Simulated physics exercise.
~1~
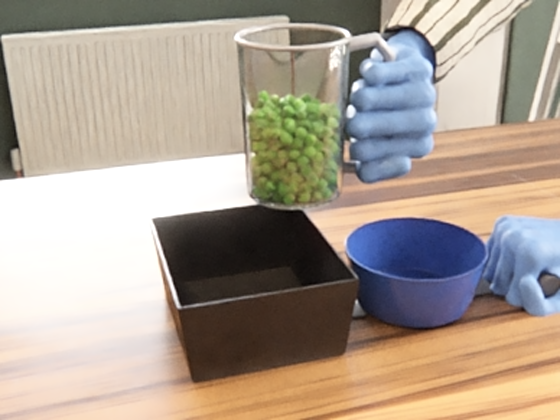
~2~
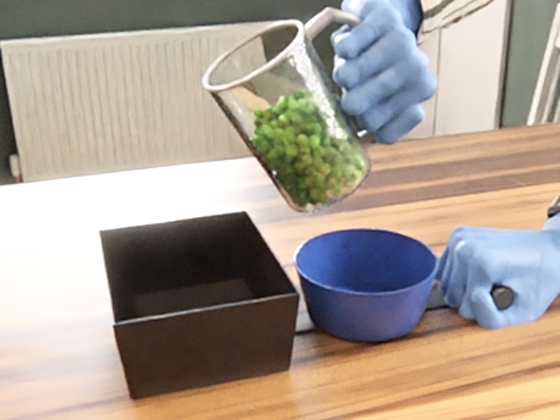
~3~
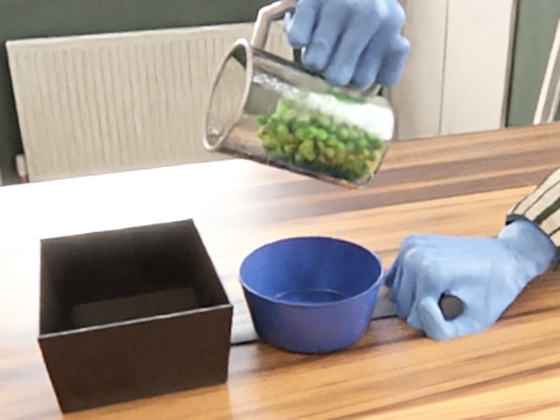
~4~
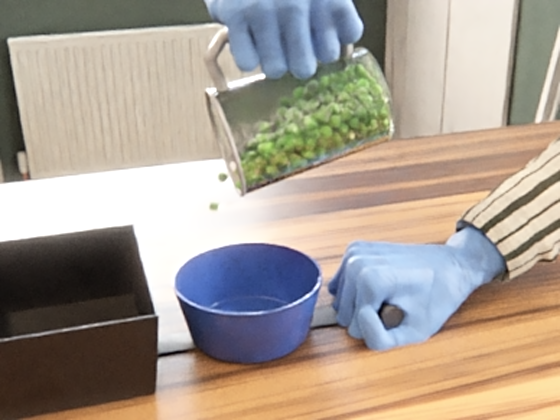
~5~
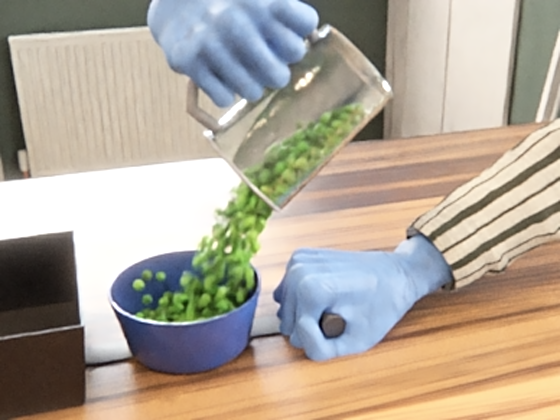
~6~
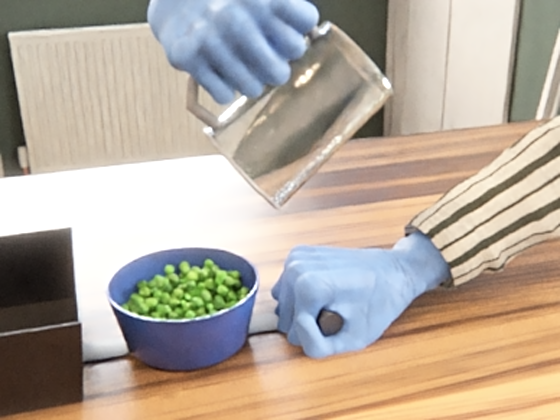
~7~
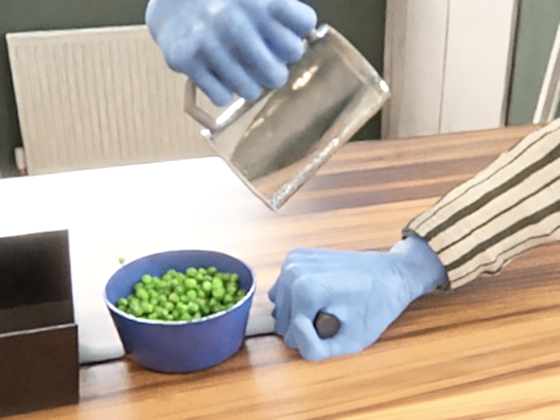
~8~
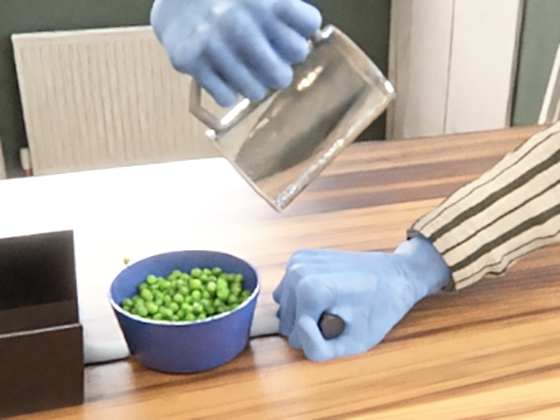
A gloved hand tilting a clear cup, pouring green peas into a blue dish as it slides left beside a black tin.
